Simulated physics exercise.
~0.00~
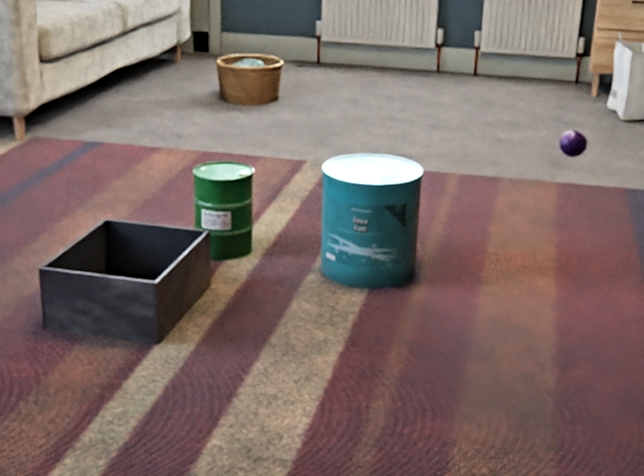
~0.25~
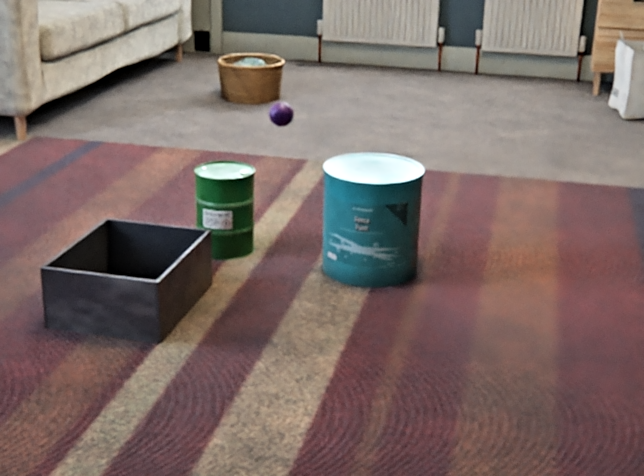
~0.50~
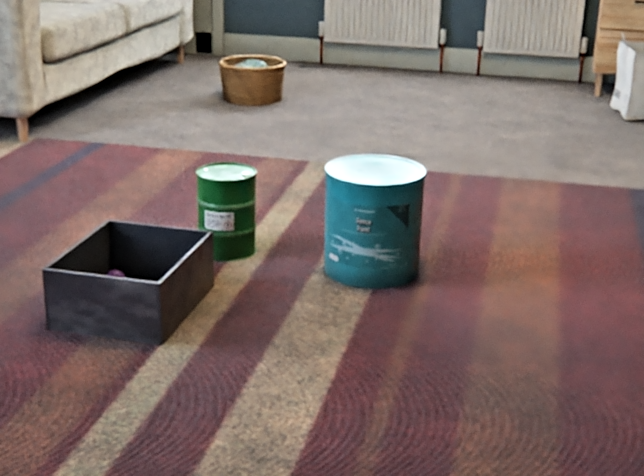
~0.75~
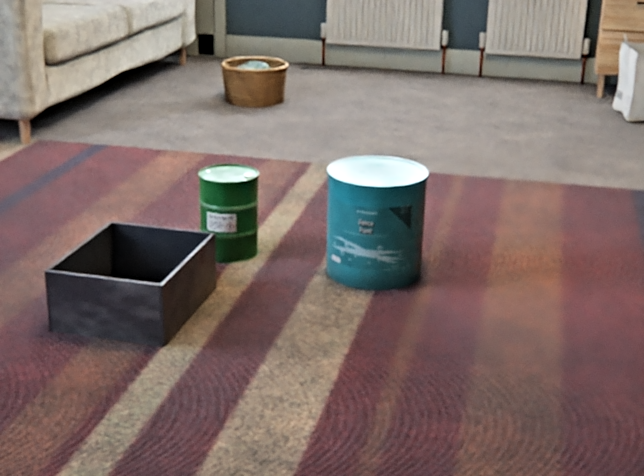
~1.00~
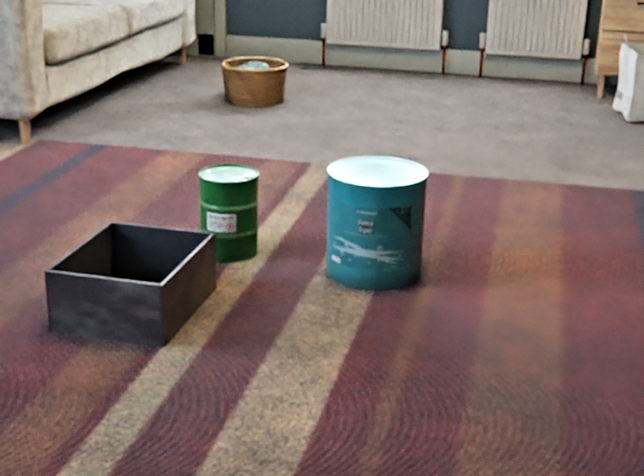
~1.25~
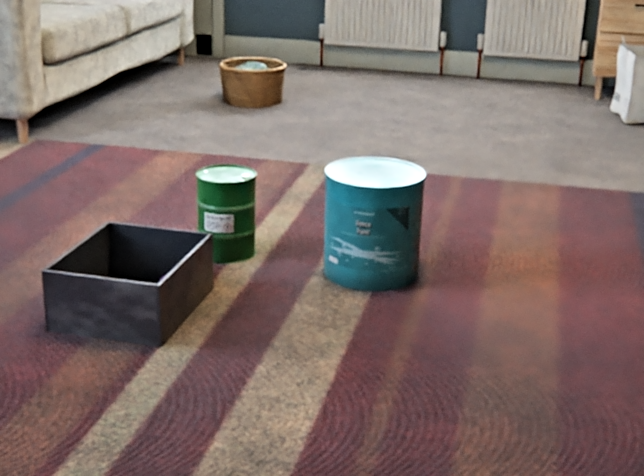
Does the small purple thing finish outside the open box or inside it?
It finishes inside the box. It drops in past the rim and is then hidden by the box's sides, while the canister and the pail stay where they were.
